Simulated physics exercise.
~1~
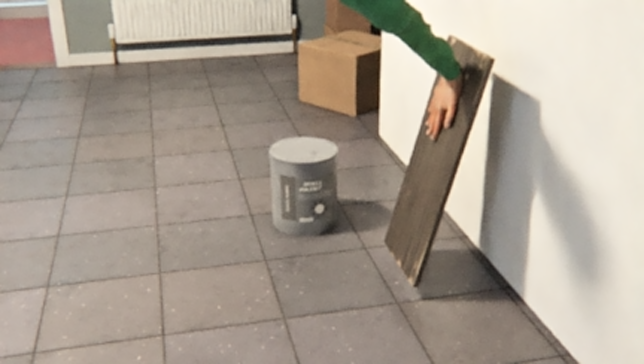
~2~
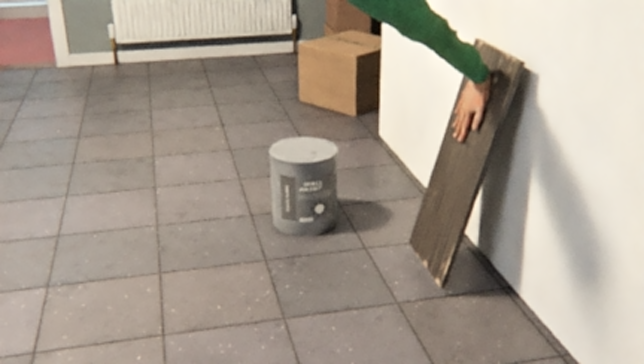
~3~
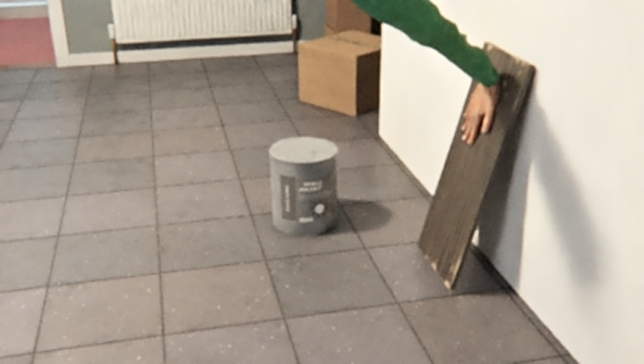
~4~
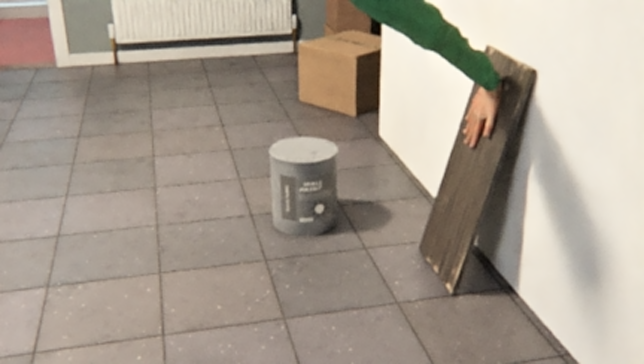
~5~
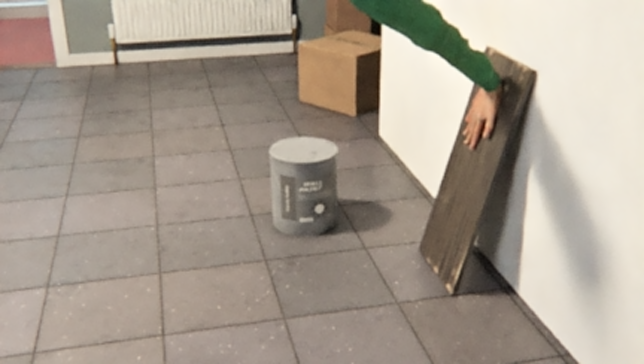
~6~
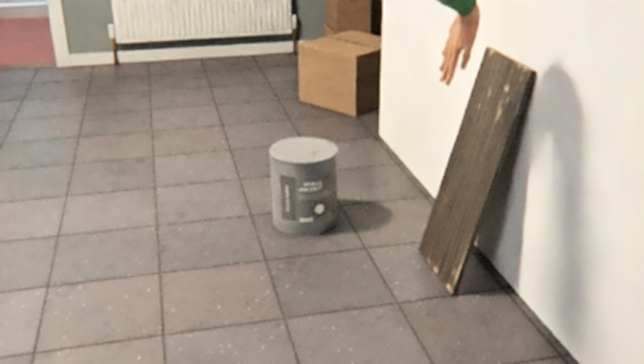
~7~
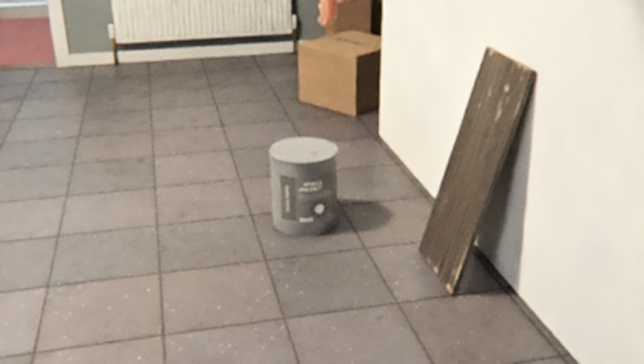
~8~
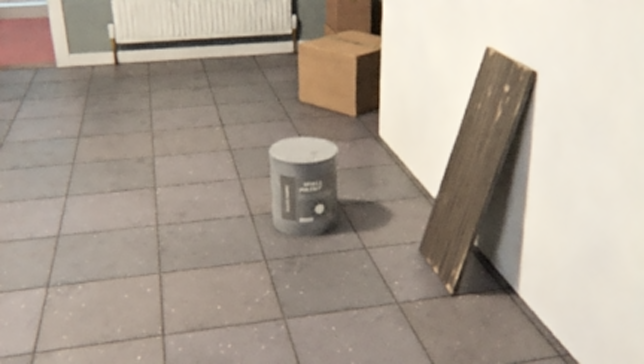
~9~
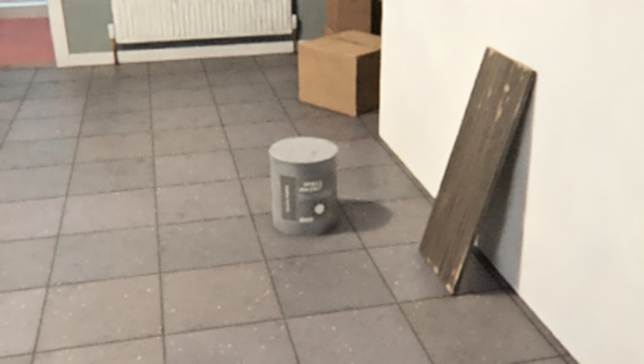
To begin with, a hand in a green sleeve holds a long, dark board at a slant near a white wall, while a grey pail stands on the tiled floor to its left. The hand shifts the board a little to the right until it leans against the wall. It then keeps its hold on the board for a moment, with nothing moving. Next, the hand lets go and draws back toward the top, leaving the view. The board stays leaning against the wall on its own, and the pail remains where it was.
